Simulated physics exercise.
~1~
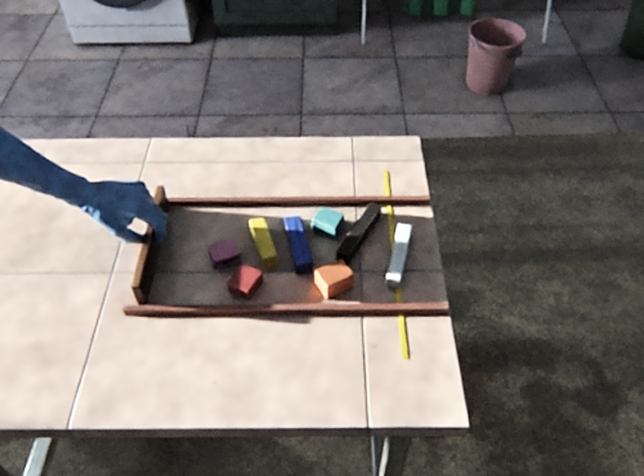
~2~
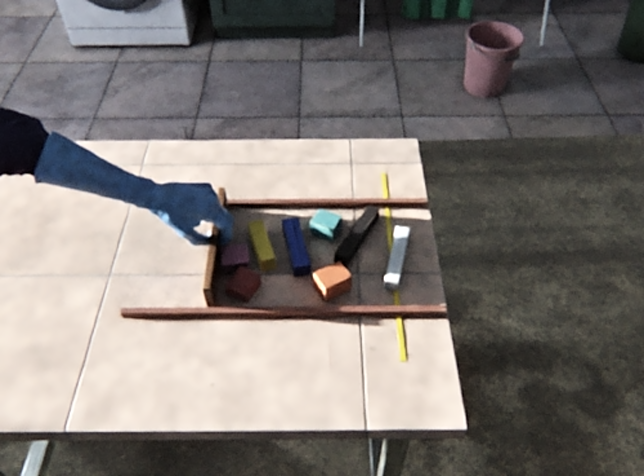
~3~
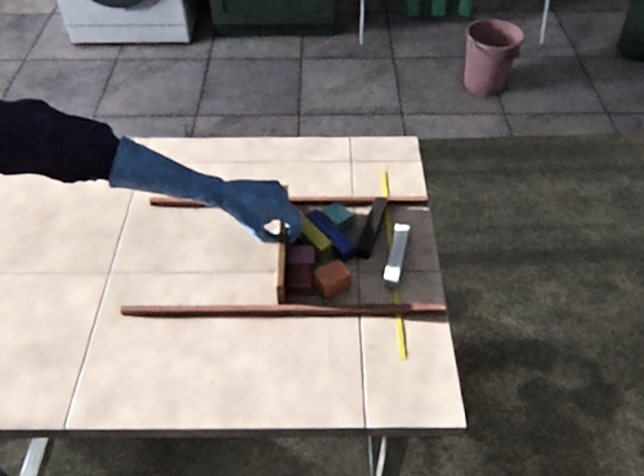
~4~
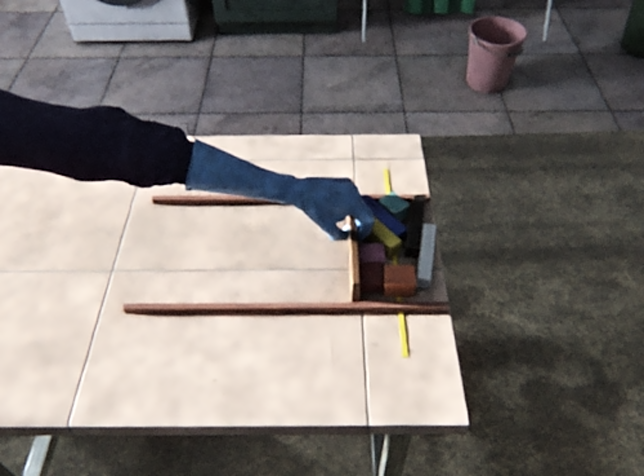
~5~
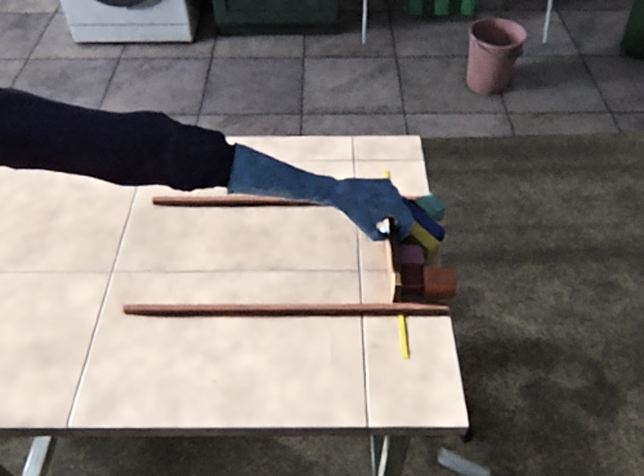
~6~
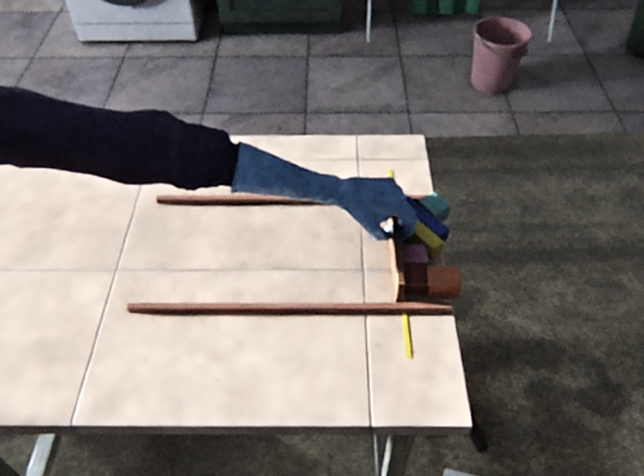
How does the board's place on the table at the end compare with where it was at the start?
At the start the board stood near the left ends of the rails, and by the end it was far to the right, at the yellow tape near the table's right edge.
